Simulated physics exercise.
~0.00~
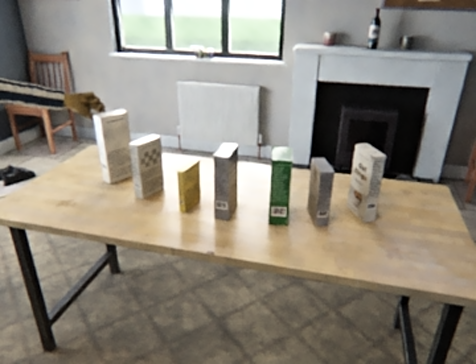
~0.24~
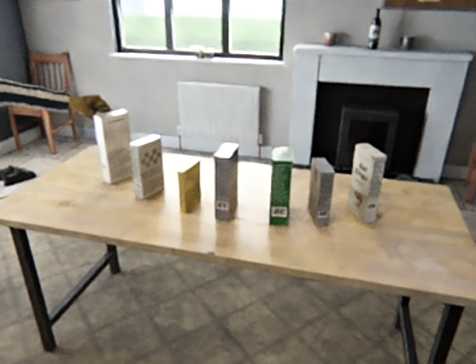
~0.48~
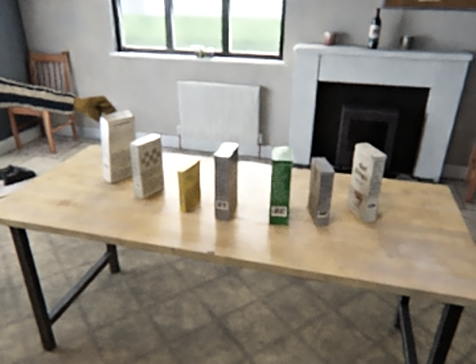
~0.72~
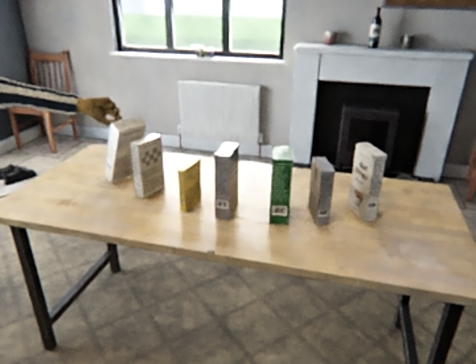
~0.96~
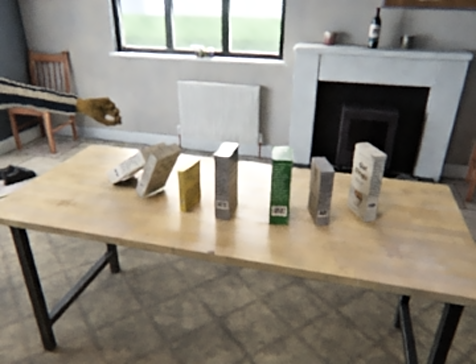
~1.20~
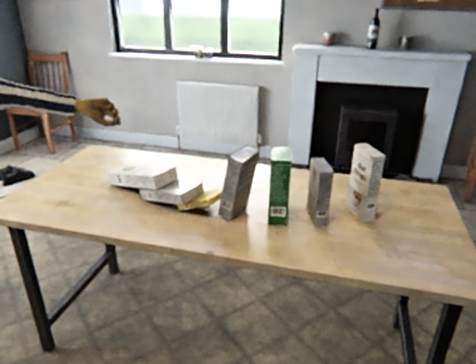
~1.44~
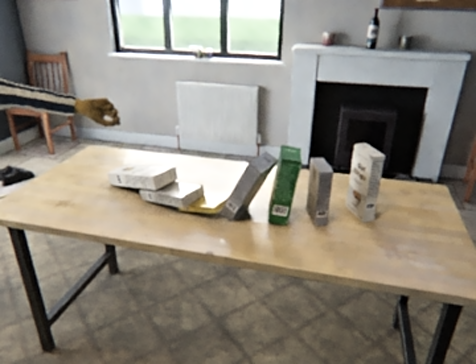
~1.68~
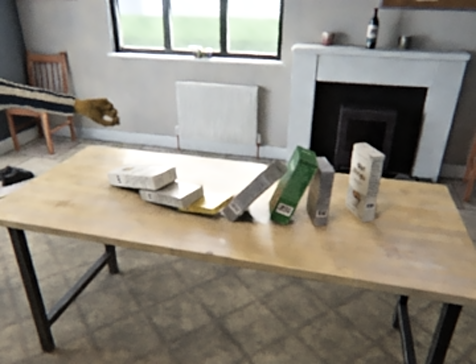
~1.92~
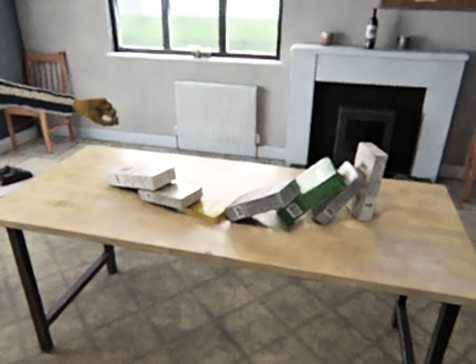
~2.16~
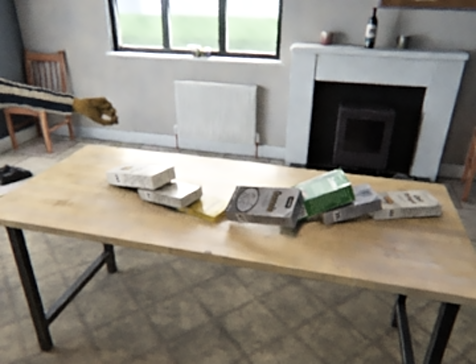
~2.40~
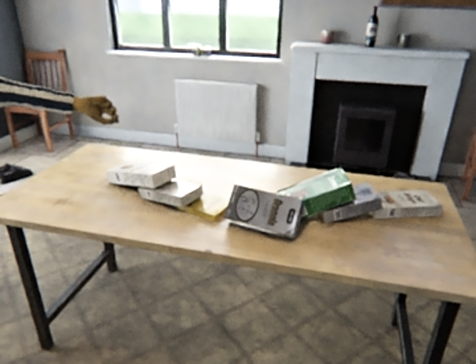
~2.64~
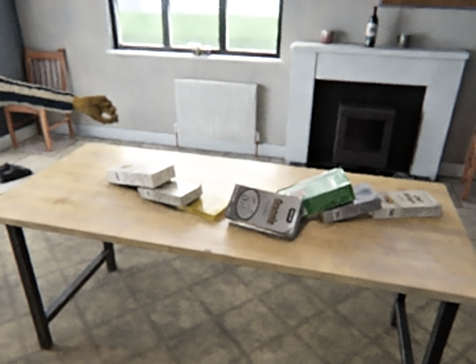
An arm in a striped sleeve reaches in from the left over a pale wooden table in a dining room, seen from slightly above by a gently swaying camera, with a radiator and white fireplace behind. Seven boxes stand on end in a curved row, mostly white and grey, with a yellow one third and a green one fifth. The hand tips the tall white box at the left end, which falls rightward into its neighbour. The yellow box goes down, then the grey one leans into the green, and the last two follow. All end up toppled, some overlapping, while the hand hovers still.
